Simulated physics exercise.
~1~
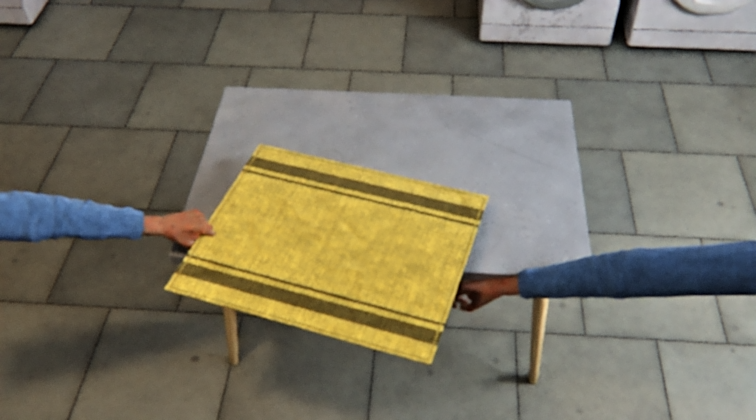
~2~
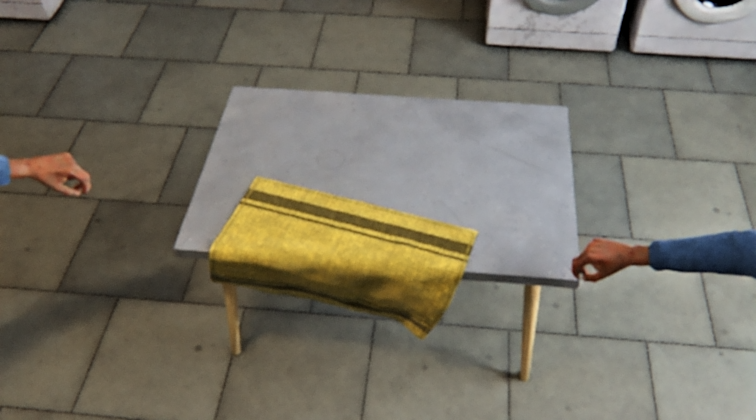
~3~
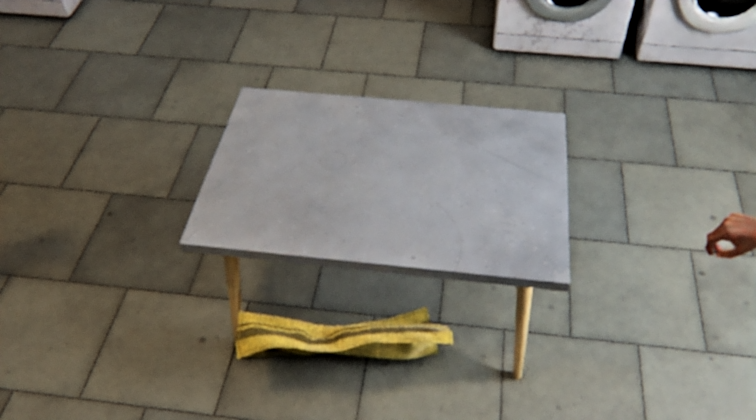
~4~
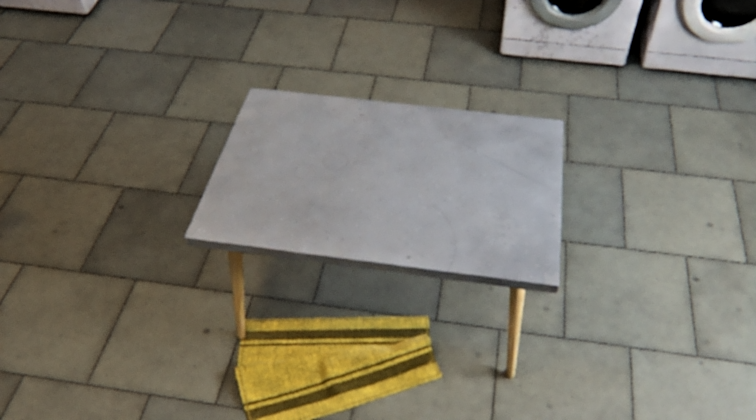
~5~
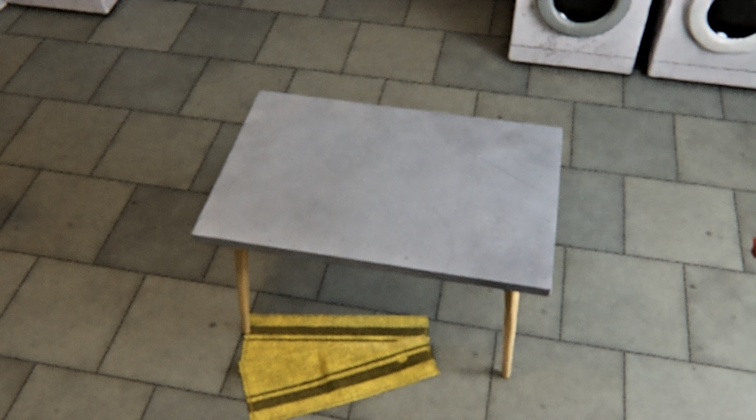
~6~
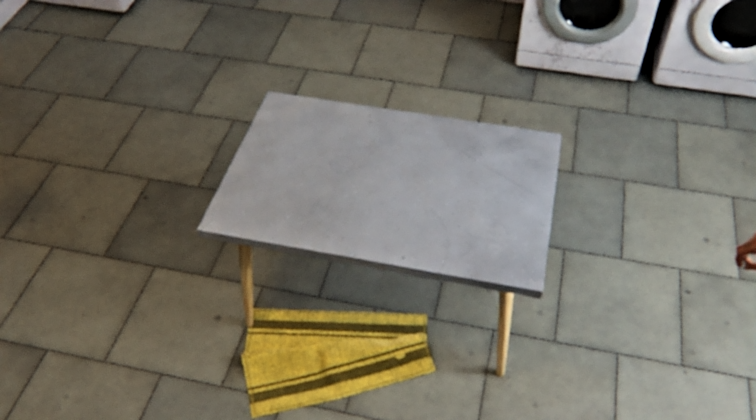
Yellow striped tea towel released by two hands over a grey table, slipping off the near edge and settling crookedly on the tiled floor.
